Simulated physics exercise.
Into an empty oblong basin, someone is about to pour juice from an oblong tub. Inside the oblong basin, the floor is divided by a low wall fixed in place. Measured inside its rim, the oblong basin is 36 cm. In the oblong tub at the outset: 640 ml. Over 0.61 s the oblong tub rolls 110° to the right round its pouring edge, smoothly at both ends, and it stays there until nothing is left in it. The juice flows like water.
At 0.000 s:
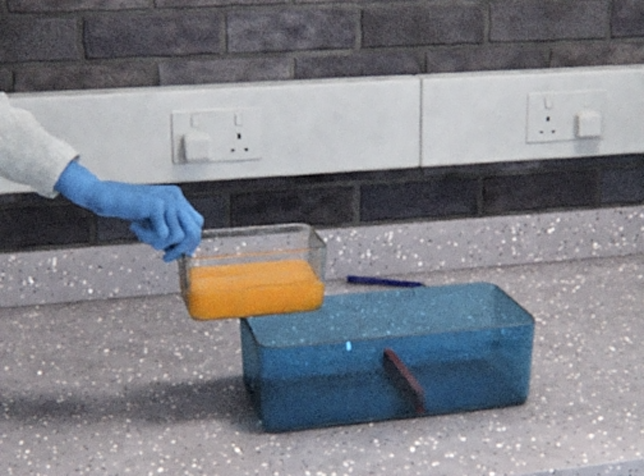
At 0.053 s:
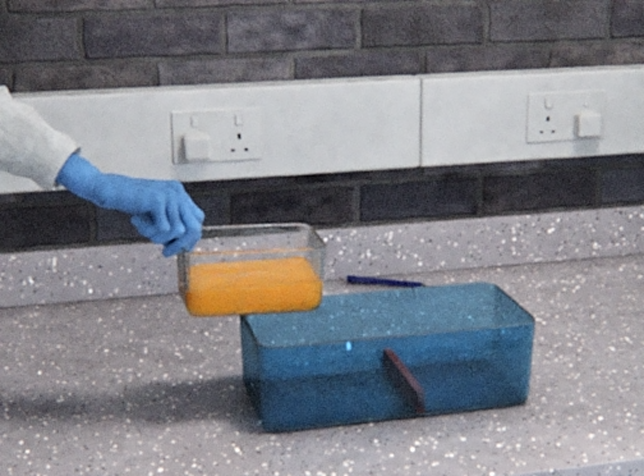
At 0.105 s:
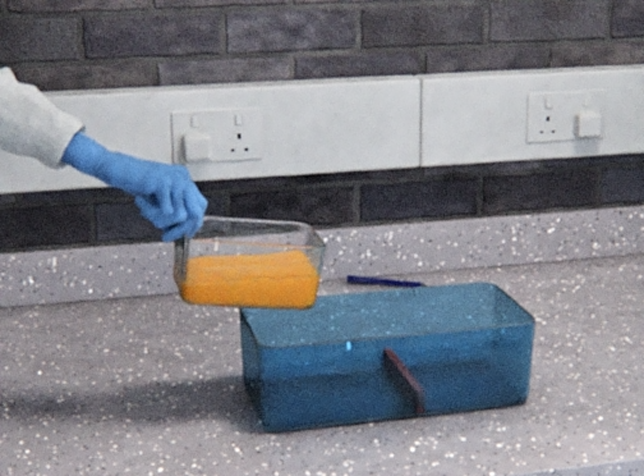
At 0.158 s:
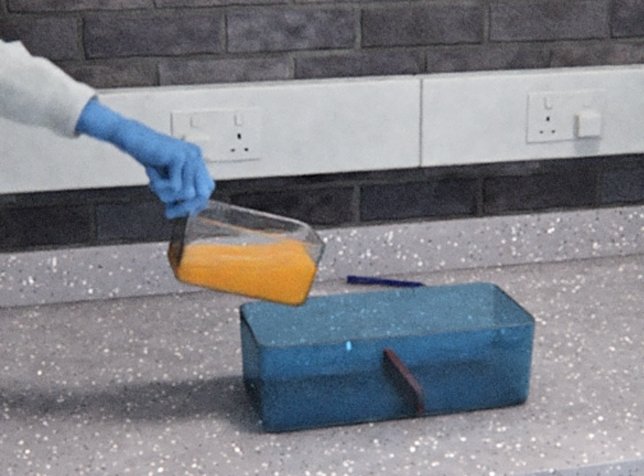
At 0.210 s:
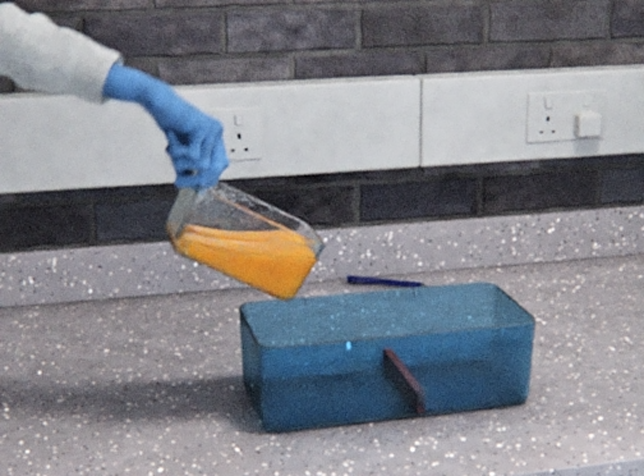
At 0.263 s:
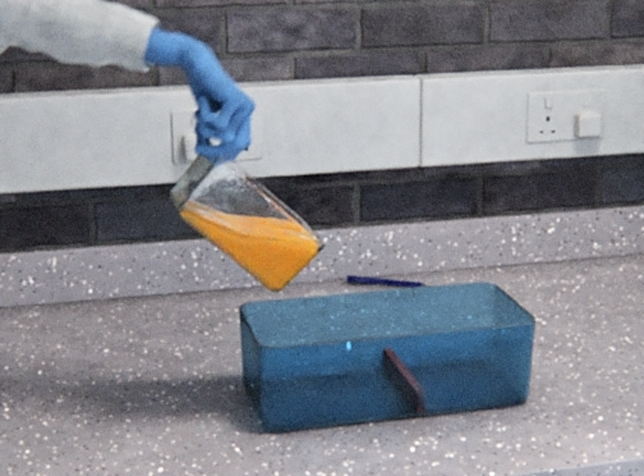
A blue-gloved hand held a clear oblong tub of orange juice above the left end of a blue see-through basin on a speckled counter, then rose and steadily tilted the tub steeply to the right.
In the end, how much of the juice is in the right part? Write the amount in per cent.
Roughly 46 percent is in the right part.
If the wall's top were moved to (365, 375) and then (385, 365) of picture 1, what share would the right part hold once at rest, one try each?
First try about 75 %, second try about 70 %.
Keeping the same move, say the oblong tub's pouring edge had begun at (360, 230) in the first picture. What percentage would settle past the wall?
In that case roughly 65 per cent.
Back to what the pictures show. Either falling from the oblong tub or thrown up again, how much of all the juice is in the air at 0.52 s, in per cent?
Share: Roughly 62 per cent.
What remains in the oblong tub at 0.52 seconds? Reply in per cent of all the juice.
Near 30 in a hundred.
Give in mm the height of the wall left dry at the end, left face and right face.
On the left it's about 20 mm; on the right, about 18 mm.
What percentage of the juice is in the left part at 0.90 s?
I'd say near 38 percent.
After 0.52 s the tilt is 104° and 30 per cent is still to pour, 7 is left of the wall and 0 right of it.
After 0.70 s the tilt is 110° and 2 per cent is still to pour, 28 is left of the wall and 61 right of it.
After 0.90 s the tilt is 110° and 0 per cent is still to pour, 38 is left of the wall and 42 right of it.
After 1.11 s the tilt is 110° and 0 per cent is still to pour, 48 is left of the wall and 47 right of it.
In the end 48 per cent lies left of the wall, 46 right of it and 5 outside.
